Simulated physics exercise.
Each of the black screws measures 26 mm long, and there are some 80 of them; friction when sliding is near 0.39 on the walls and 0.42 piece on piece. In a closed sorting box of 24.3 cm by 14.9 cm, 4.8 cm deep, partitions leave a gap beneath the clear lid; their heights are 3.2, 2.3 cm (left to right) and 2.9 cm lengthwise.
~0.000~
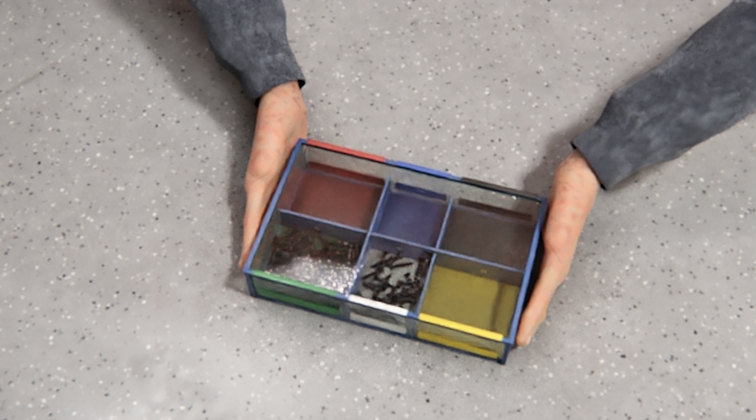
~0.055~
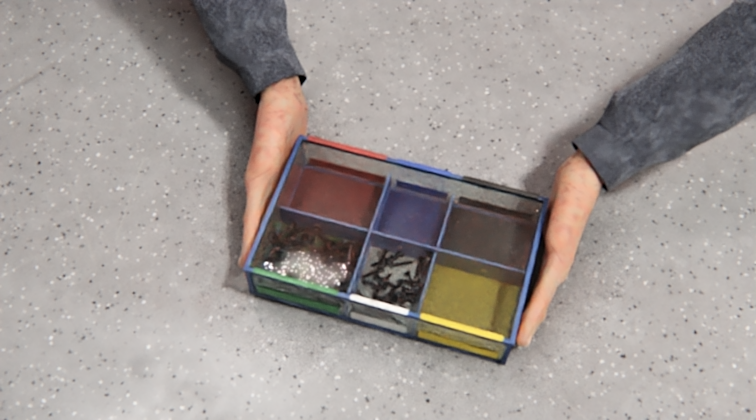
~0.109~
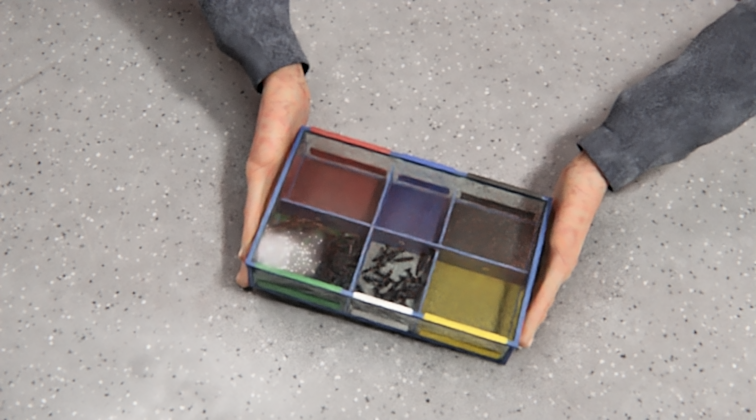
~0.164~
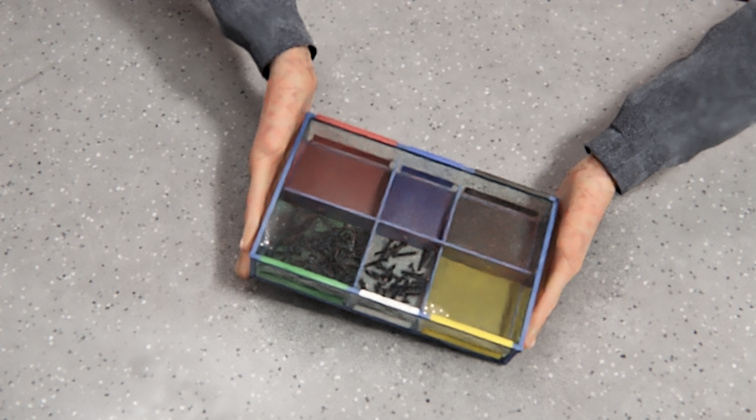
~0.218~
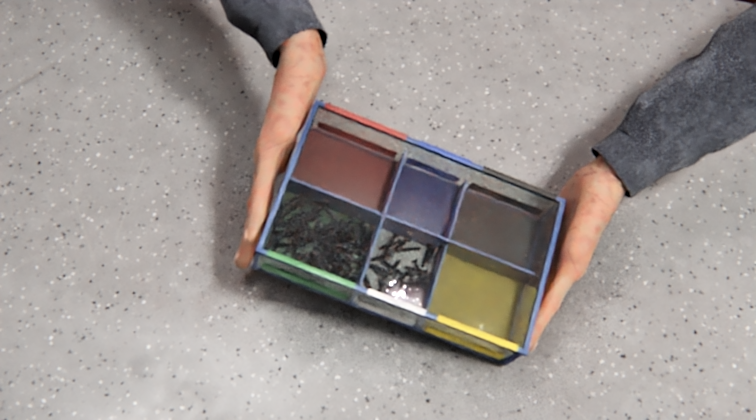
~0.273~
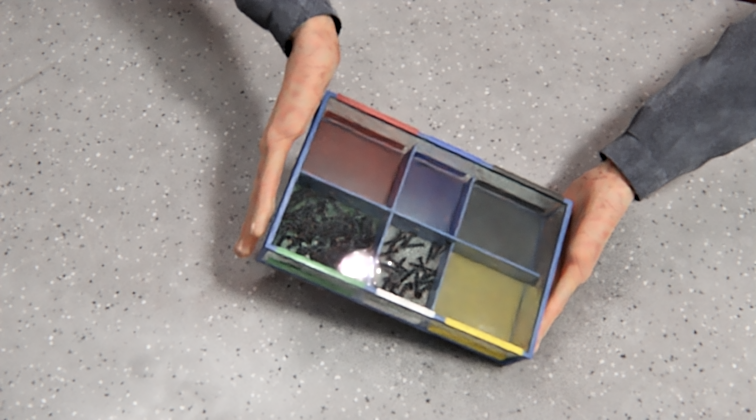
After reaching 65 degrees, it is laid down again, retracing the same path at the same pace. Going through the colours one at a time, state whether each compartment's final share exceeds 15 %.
Red: Does not exceed; blue: Does not exceed; green: Exceeds; yellow: Does not exceed; white: Exceeds; black: Does not exceed.
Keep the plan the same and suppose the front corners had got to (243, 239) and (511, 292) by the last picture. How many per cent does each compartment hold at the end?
Result - red: 5 %; blue: 0 %; green: 70 %; yellow: 0 %; white: 30 %; black: 0 %.
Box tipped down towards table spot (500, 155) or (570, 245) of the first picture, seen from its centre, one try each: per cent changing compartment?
Roughly 5 % for the first direction, roughly 15 % for the second.
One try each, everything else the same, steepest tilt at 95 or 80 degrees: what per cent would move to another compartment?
Around 35 and 20 in a hundred, respectively.
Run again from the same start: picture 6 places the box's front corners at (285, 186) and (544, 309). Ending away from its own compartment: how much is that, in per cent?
Some 15 %.
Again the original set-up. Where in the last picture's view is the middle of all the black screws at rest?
I'd put it at about (343, 288).
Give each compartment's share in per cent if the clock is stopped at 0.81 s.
Red 0 %, blue 0 %, green 70 %, yellow 0 %, white 30 %, black 0 %.
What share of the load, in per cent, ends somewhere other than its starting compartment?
Roughly 10 in a hundred.
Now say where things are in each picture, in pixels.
Box tilt 0 degrees, front corners at (248, 270) and (509, 340); green 70 %, white 30 %, in the first frame.
Box tilt 1 degrees, front corners at (249, 268) and (510, 340), in the second frame.
Box tilt 5 degrees, front corners at (251, 262) and (513, 343), lowest corner right front, in the third frame.
Box tilt 11 degrees, front corners at (255, 255) and (518, 346), lowest corner right front, in the fourth frame.
Box tilt 17 degrees, front corners at (261, 249) and (523, 350), lowest corner right front, in the fifth frame.
Box tilt 23 degrees, front corners at (271, 245) and (527, 353), lowest corner right front; green 70 %, white 30 %. Its pace works out near 105 degrees a second, in the sixth frame.
Then, at 0.81 s, tilt 62 degrees; green 70 %, white 30 %.
After 1.17 s, tilt 25 degrees; green 65 %, yellow 5 %, white 30 %.
After 1.61 s, tilt 0 degrees; green 65 %, yellow 5 %, white 30 %.
In the end, at 1.9 s, red 0 %, blue 0 %, green 65 %, yellow 5 %, white 30 %, black 0 %.
